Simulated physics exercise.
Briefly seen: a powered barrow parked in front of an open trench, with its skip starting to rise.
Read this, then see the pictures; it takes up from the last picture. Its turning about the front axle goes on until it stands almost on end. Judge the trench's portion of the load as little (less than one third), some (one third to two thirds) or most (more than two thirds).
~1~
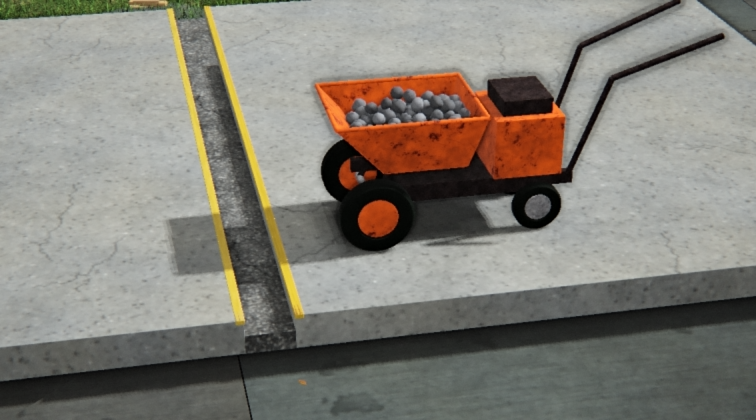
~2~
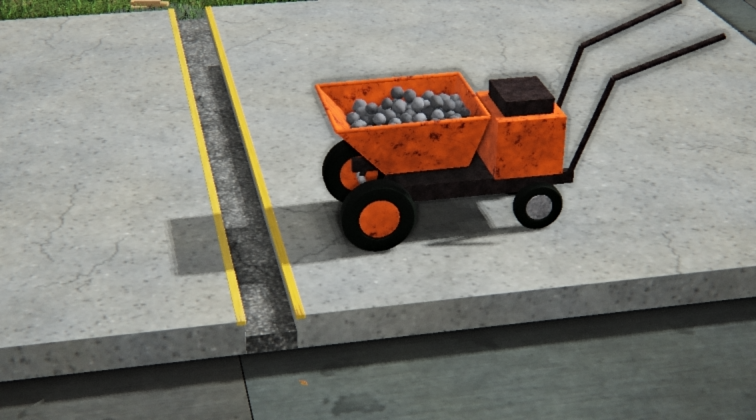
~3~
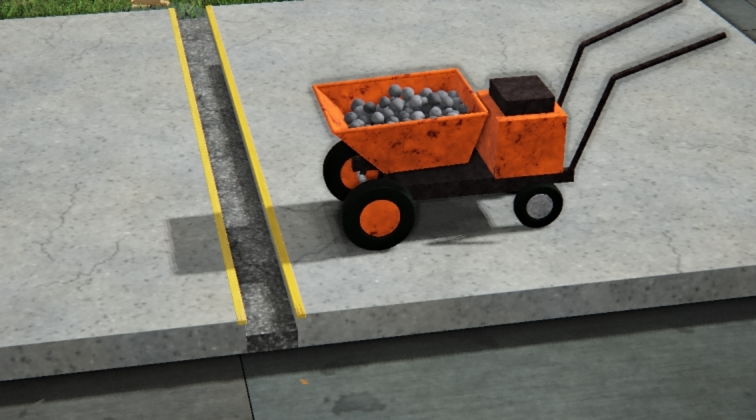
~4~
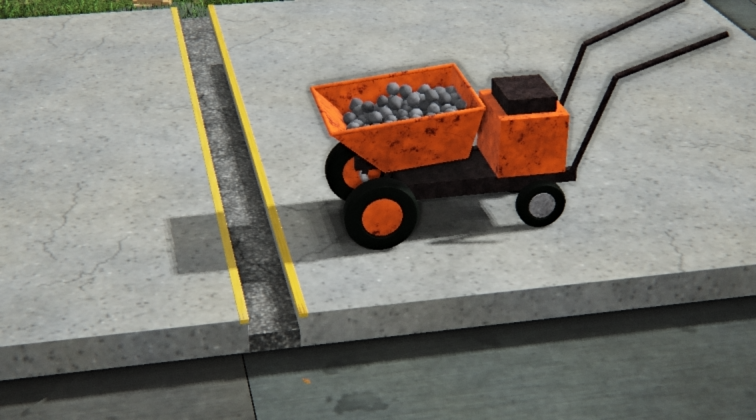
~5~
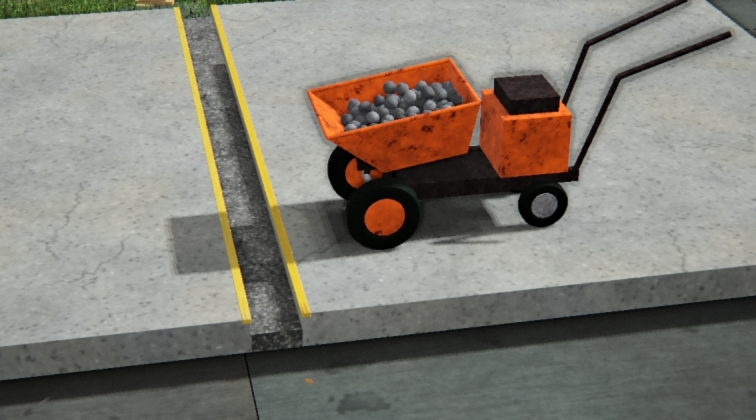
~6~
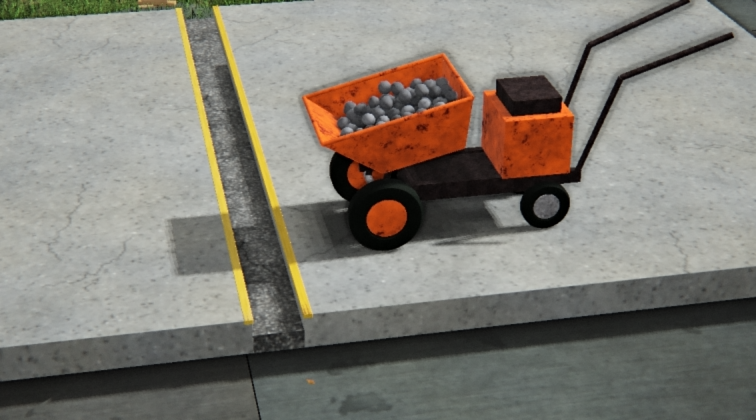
Some.
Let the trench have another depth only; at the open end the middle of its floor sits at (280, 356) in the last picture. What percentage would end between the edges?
Around 80 percent.
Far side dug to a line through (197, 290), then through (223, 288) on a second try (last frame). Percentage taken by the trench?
I'd say some 90 in a hundred, followed by 70 in a hundred.
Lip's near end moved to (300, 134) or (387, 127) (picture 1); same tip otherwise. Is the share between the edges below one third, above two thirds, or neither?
Less than a third; then between a third and two thirds.
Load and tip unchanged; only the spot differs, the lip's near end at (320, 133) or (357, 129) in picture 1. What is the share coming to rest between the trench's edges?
It works out to 40 per cent in the first case and 60 per cent in the second.
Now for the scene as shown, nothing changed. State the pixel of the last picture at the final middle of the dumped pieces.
It settles centred around (241, 232).
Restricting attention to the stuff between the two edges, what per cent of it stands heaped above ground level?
Around 40 per cent.
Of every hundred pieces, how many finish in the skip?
Estimate: Near 10 %.
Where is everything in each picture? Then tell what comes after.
In the first frame, lip of the skip near (337, 131), level; top of the load near (429, 111), round cobbles; first edge of the trench near (289, 280); far edge near (232, 286), the trench under half as wide as the skip, and shallow for its width.
In the second frame, lip of the skip near (337, 132), level; top of the load near (429, 111).
In the third frame, lip of the skip near (334, 133), tipped barely; top of the load near (427, 108).
In the fourth frame, lip of the skip near (332, 135), tipped barely; top of the load near (426, 105).
In the fifth frame, lip of the skip near (328, 138), tipped a little; top of the load near (430, 106).
In the sixth frame, lip of the skip near (323, 144), tipped a little; top of the load near (432, 101); first edge of the trench near (298, 280); far edge near (241, 286).
Shortly afterwards, skip tipped steeply; the whole lot in the skip.
Next, skip tipped right over; the bulk in the skip; near a quarter in or heaped over the trench; only a few beyond it; only a few falling.
Some moments later, skip tipped right over; a little in the skip; near half in or heaped over the trench; near a third beyond it.
In the end, skip tipped right over; a little in the skip; near half in or heaped over the trench; near a third beyond it.
